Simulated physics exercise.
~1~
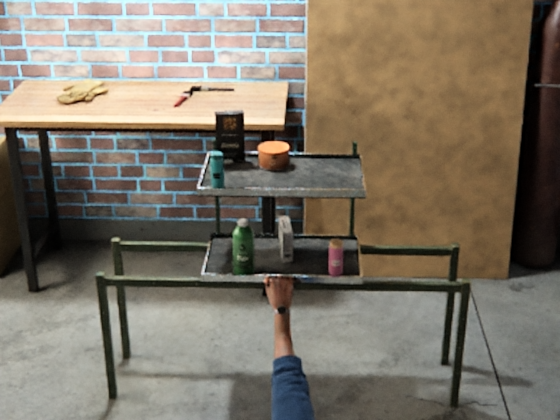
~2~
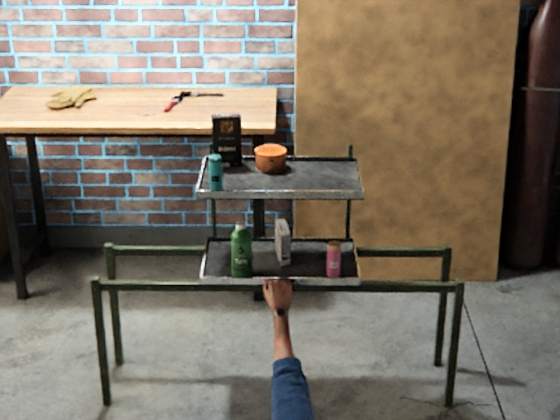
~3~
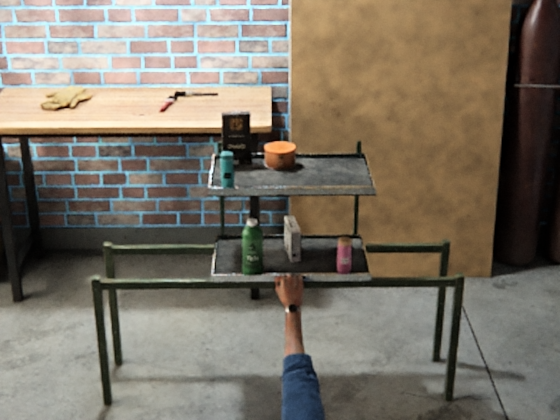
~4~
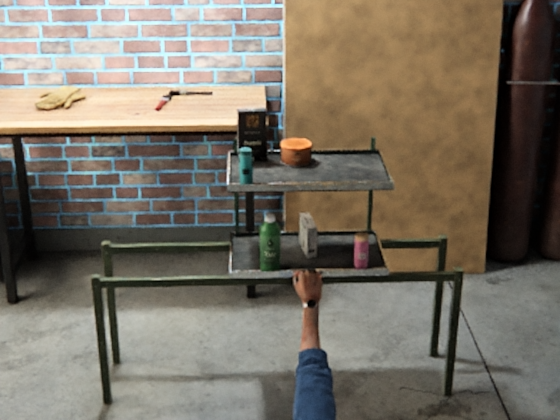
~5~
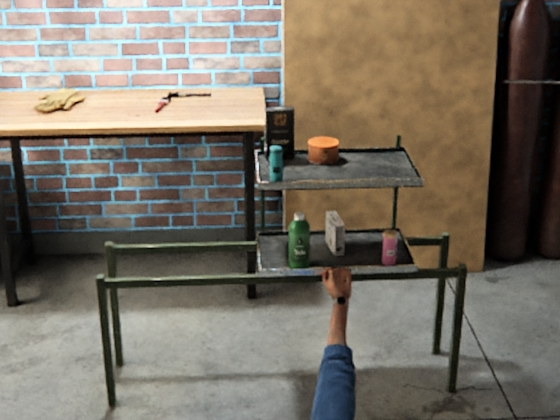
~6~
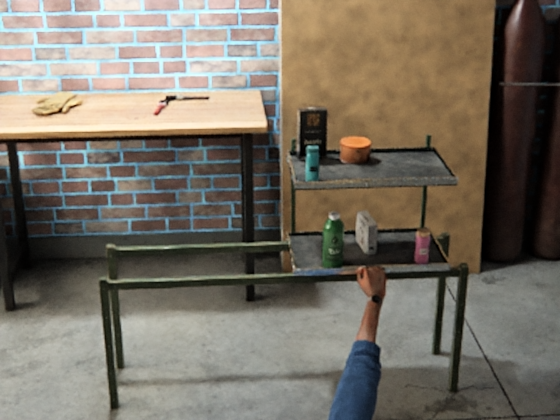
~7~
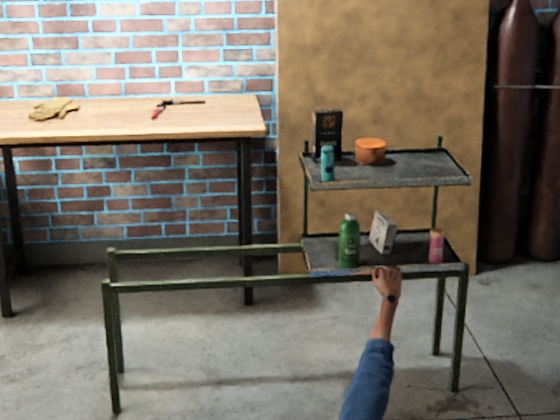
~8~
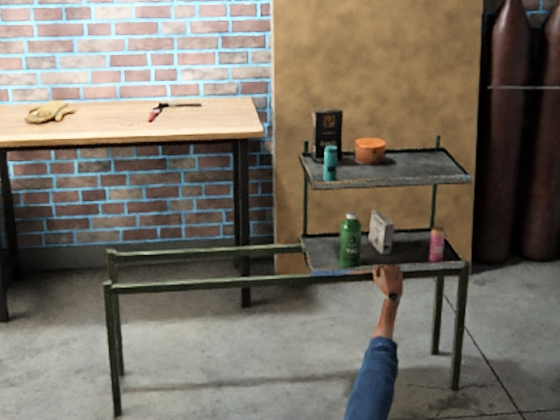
Hand sliding a two-tier rack tray of bottles and containers right along rails until it stops, white packet rocking but staying upright.
